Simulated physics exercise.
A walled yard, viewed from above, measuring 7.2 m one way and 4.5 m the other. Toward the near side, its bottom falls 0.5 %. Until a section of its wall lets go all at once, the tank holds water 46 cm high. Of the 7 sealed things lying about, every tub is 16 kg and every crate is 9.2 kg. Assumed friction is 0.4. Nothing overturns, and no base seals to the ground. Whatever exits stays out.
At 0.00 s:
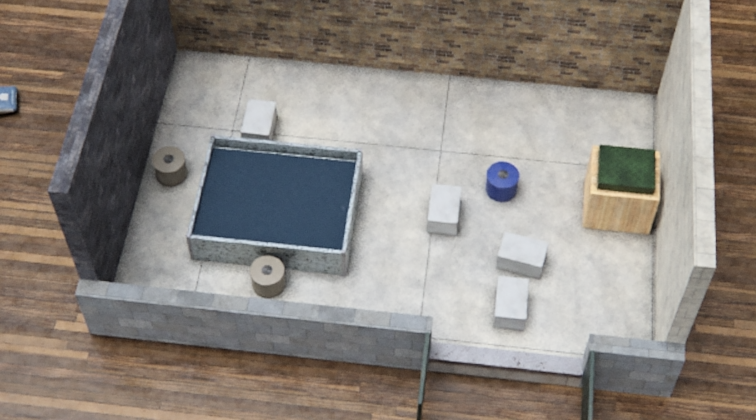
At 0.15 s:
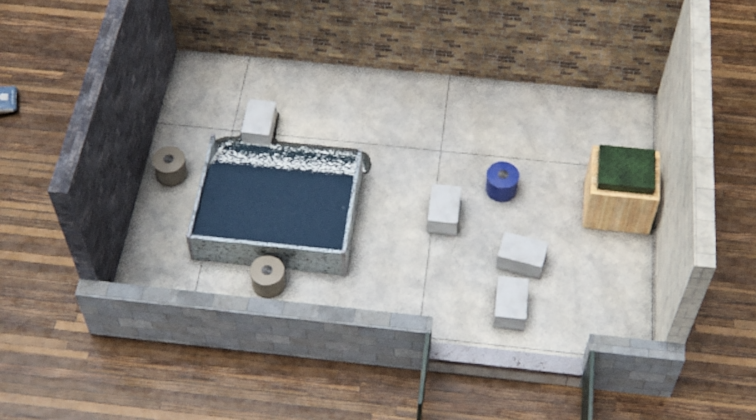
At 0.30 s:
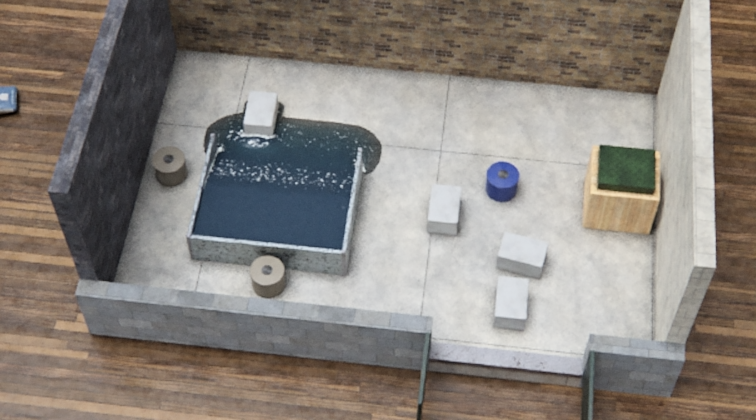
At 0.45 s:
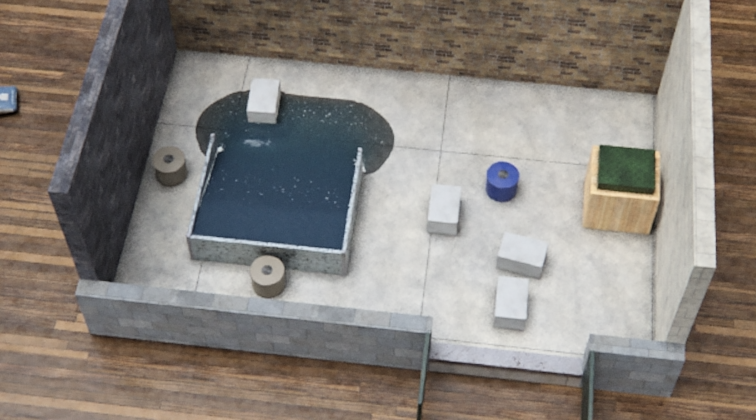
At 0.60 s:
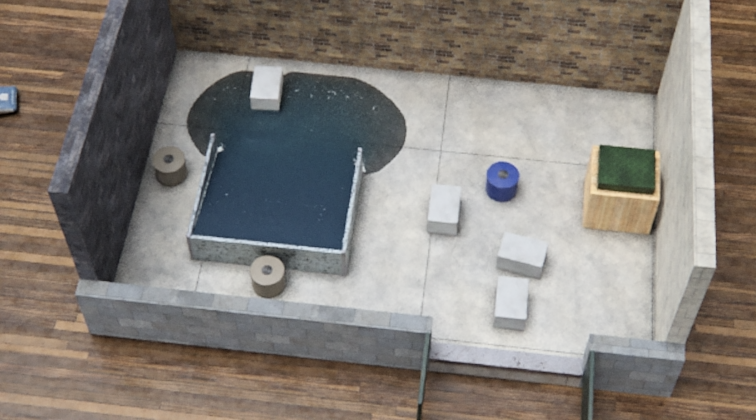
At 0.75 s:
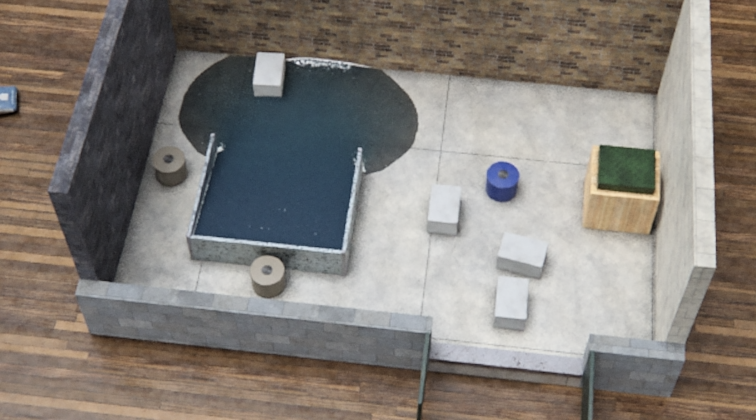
In a walled yard seen from above, a rectangular tank of dark water sits among pale crates and round tubs. Water pours over its far side in a foamy band, then spreads across the floor in a widening, rounded pool, pushing one crate back until water foams along the brick wall.
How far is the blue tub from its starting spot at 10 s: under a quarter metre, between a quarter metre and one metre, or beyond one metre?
It keeps near its spot.
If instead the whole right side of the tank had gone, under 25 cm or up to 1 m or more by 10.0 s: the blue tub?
I'd expect the blue tub to have ended up far off.
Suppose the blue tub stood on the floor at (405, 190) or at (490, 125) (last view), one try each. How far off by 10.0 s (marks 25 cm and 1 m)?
Outcomes in order: It sits still; it is shifted a bit.
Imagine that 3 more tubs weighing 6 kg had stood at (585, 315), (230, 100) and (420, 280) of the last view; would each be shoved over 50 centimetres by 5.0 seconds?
One by one: Below the mark, beyond the mark, below the mark.
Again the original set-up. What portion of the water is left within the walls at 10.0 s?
Roughly 94 percent.
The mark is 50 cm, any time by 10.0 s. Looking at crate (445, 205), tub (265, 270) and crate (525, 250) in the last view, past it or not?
Within the limit, then beyond the limit, then beyond the limit.
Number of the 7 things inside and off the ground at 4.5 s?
Answer: 2.
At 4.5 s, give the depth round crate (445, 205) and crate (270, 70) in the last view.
Depths: Near 2 cm, then near 8 cm.
After 2.0 s the blue tub is near (503, 175), 0.0 m from its start, aground; 0 of 7 are out; 1 afloat.
After 4.5 s the blue tub is near (503, 175), 0.0 m from its start, aground; 0 of 7 are out; 2 afloat.
After 7.0 s the blue tub is near (503, 175), 0.0 m from its start, aground; 0 of 7 are out; 1 afloat.
After 10.0 s the blue tub is near (503, 175), 0.0 m from its start, aground; 0 of 7 are out; 4 afloat.
